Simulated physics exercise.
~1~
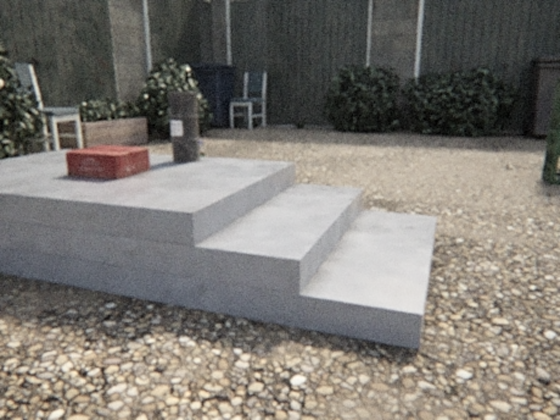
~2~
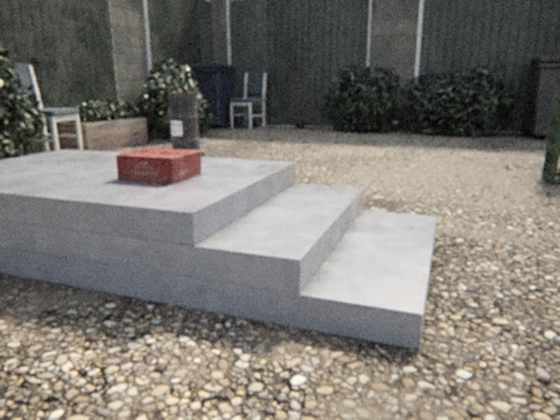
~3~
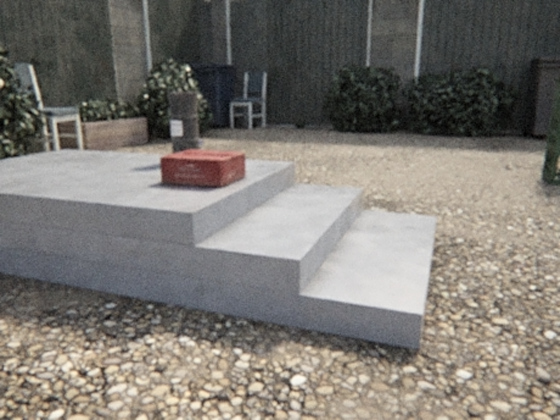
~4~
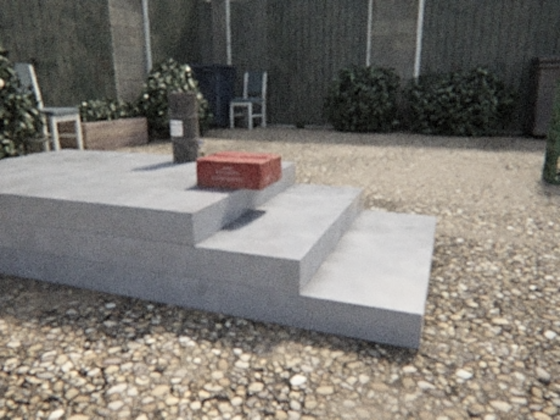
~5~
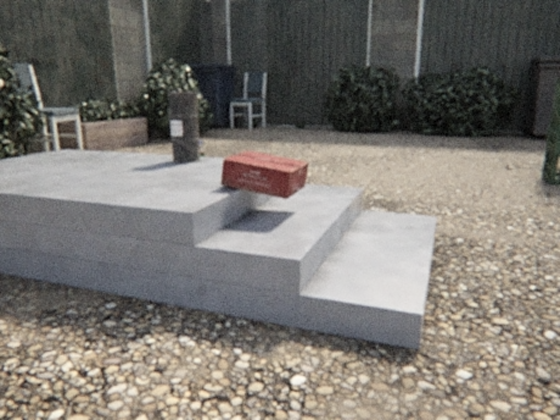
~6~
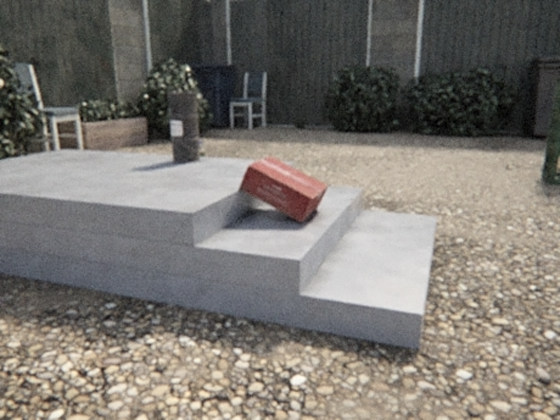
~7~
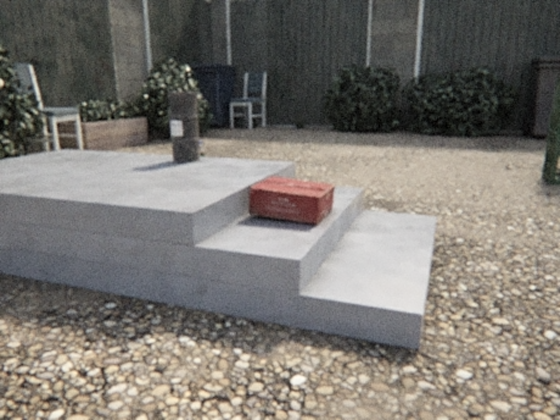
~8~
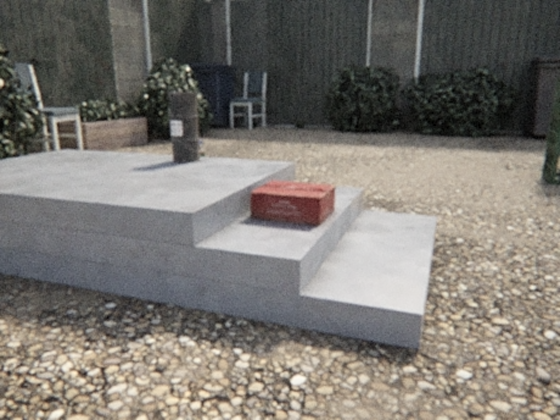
In a gravelled yard, a red box slides right, tips off a platform and settles one step down.
